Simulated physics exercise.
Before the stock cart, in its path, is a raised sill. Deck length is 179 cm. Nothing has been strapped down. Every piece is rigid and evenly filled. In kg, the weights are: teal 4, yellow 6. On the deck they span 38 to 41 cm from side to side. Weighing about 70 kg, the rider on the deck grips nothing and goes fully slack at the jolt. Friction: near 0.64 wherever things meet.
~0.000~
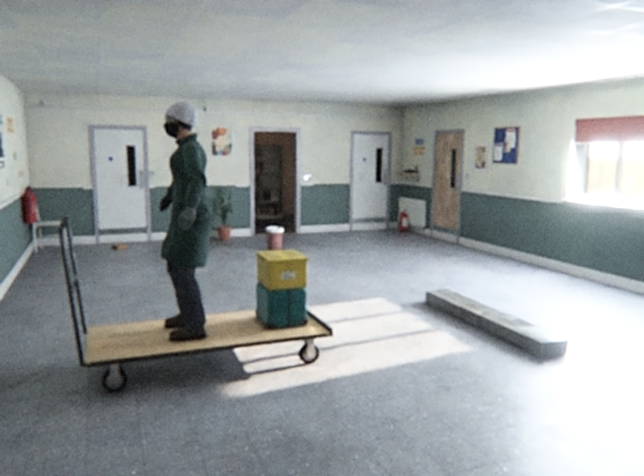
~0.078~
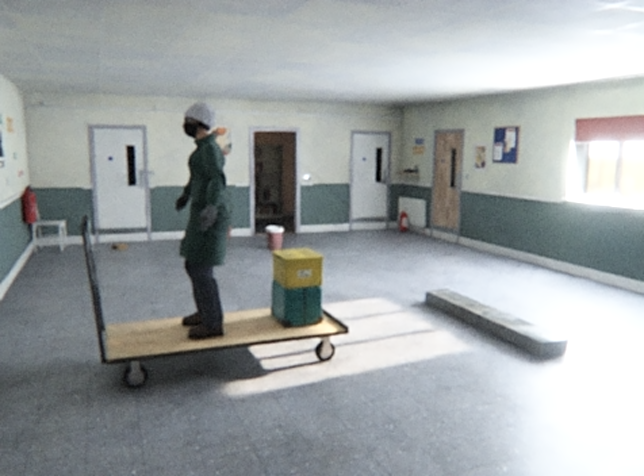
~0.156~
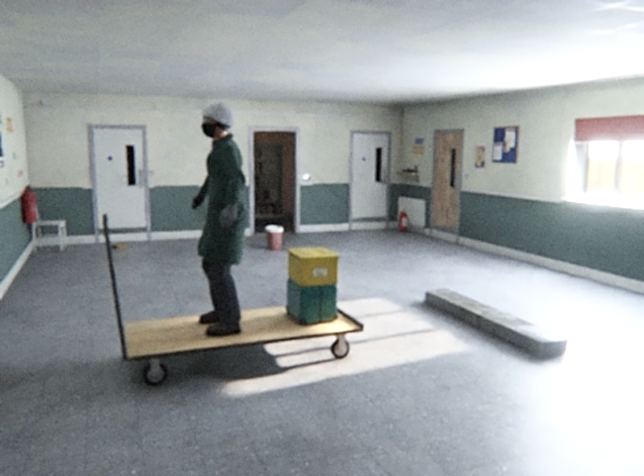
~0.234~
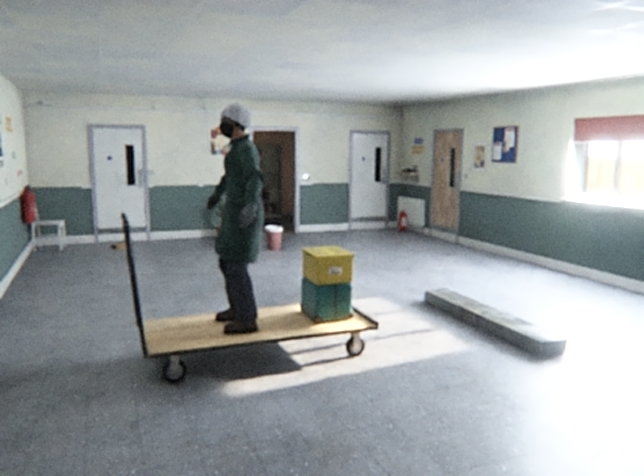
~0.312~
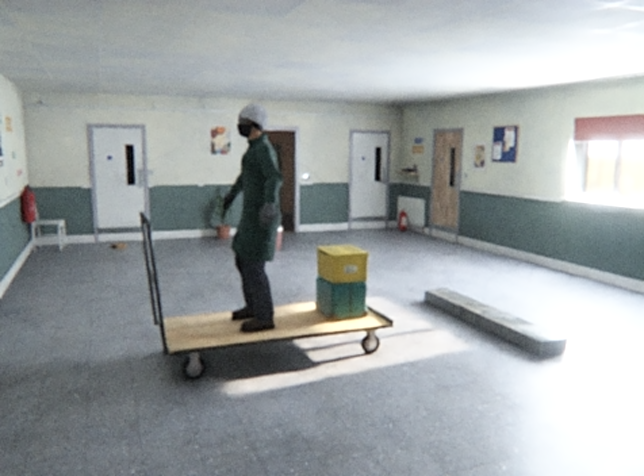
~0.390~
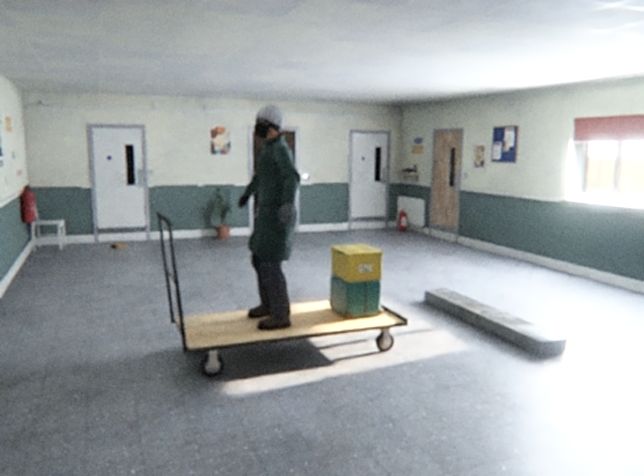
The video shows a masked person in a green gown and pale cap standing on a flat wooden cart, behind a yellow box stacked on a teal one, as the cart rolls steadily rightward across a room toward a low raised sill.
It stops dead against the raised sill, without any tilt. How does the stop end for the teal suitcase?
I'm guessing it will keep behind the lip.
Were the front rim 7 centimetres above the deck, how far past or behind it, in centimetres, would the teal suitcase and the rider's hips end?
Teal 20 behind, hips 60 behind.
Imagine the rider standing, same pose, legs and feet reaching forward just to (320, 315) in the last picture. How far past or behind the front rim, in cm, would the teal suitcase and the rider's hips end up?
Teal 40 past, hips 120 past.
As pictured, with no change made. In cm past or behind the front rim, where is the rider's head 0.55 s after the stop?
Position: Approx. 50 cm behind the front rim.
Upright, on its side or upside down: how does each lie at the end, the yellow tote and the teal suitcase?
At rest: Yellow upside down, teal upright.
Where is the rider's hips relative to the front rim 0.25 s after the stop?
About 55 cm behind the rim.
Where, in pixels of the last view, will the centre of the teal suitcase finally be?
Around (466, 284).
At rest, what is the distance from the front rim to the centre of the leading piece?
Past the rim by around 80 cm.
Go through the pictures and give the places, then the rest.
The first frame shows teal suitcase (281, 303), yellow tote (282, 270), rim corner (332, 332); 177 cm still to roll.
The second frame shows teal suitcase (296, 301), yellow tote (297, 268), rim corner (348, 330); 163 cm still to roll.
The third frame shows teal suitcase (311, 299), yellow tote (312, 267), rim corner (363, 328); 149 cm still to roll.
The fourth frame shows teal suitcase (326, 298), yellow tote (327, 265), rim corner (378, 325); 135 cm still to roll.
The fifth frame shows teal suitcase (341, 296), yellow tote (342, 264), rim corner (392, 323); 121 cm still to roll.
The sixth frame shows teal suitcase (355, 294), yellow tote (356, 263), rim corner (407, 322); 108 cm still to roll. Speed about 1.8 m/s.
Impact comes at 0.99 s.
After 1.54 s the teal suitcase is 9 cm behind the rim, tilted 40°, near (476, 276) in the last picture's view.
After 1.99 s the teal suitcase is 13 cm behind the rim, tilted 25°, near (473, 277) in the last picture's view.
At rest, 4.2 s, past the rim, yellow tote; behind it, teal suitcase and the rider's hips.
